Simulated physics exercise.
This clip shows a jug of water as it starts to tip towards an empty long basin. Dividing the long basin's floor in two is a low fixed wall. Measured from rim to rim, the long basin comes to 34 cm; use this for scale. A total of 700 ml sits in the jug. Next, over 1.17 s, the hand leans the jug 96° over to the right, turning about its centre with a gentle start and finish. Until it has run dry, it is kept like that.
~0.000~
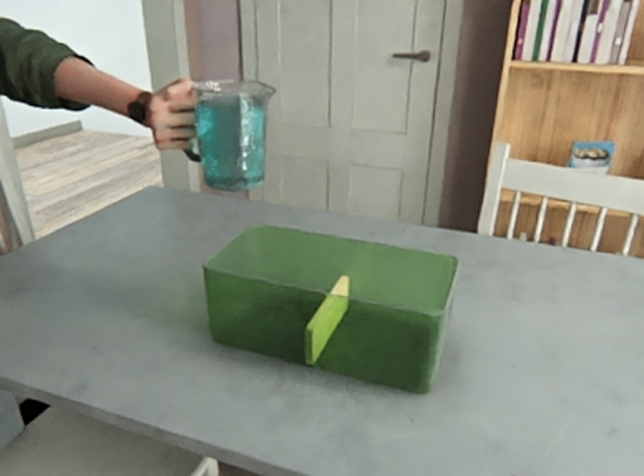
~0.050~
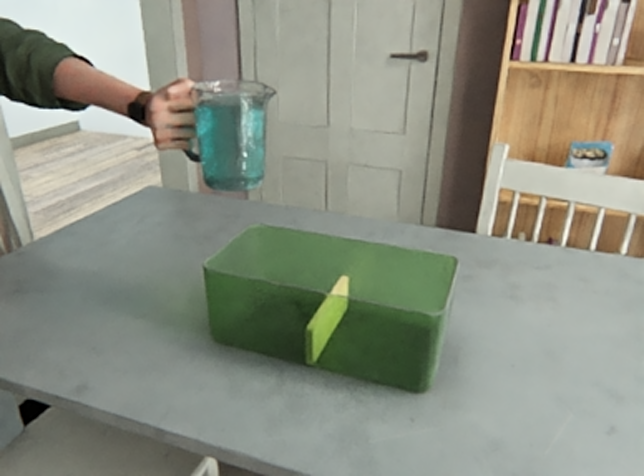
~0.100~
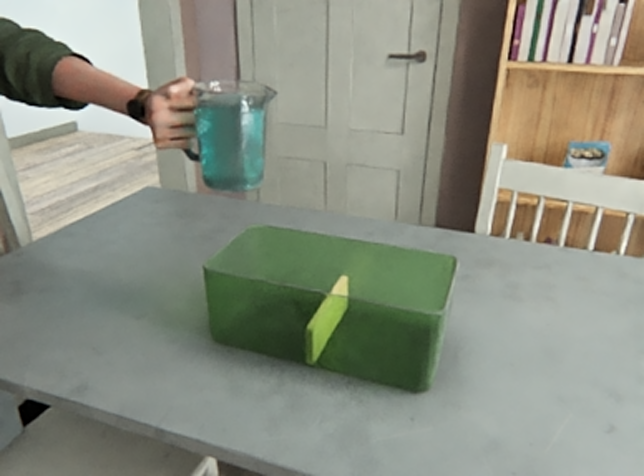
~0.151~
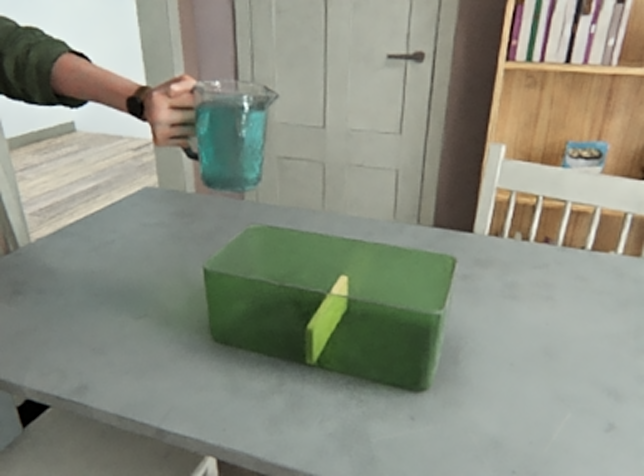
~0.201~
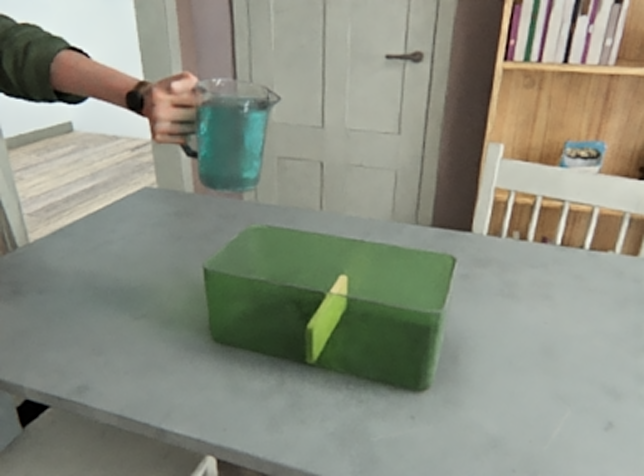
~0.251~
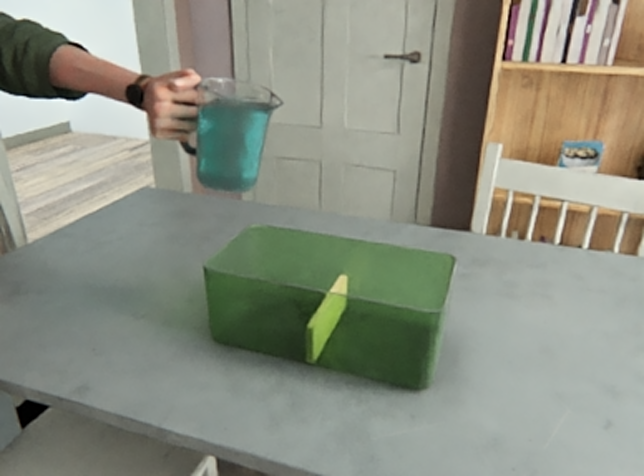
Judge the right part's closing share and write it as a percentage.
I would judge it at 68 per cent.
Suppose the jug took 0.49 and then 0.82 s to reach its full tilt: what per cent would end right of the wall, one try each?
65 in a hundred, followed by 70 in a hundred.
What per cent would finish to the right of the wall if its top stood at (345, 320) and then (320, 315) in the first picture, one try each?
The first try gives 35 percent and the second 85 percent.
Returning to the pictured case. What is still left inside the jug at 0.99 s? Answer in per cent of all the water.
Roughly 44 percent remains.
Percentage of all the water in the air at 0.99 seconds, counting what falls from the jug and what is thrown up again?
Close to 20 %.
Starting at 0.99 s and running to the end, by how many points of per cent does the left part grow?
Roughly 28 in a hundred.
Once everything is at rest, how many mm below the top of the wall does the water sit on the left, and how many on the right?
Looks like roughly 52 mm on the left and roughly 42 mm on the right.
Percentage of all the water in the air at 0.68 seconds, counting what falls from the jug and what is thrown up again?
12 %.
After 0.68 s the tilt is 60° and 87 per cent is still to pour, 0 is left of the wall and 1 right of it.
After 0.99 s the tilt is 90° and 44 per cent is still to pour, 3 is left of the wall and 32 right of it.
After 1.32 s the tilt is 96° and 9 per cent is still to pour, 17 is left of the wall and 67 right of it.
After 1.67 s the tilt is 96° and 1 per cent is still to pour, 29 is left of the wall and 68 right of it.
In the end 31 per cent lies left of the wall, 68 right of it and 1 outside.
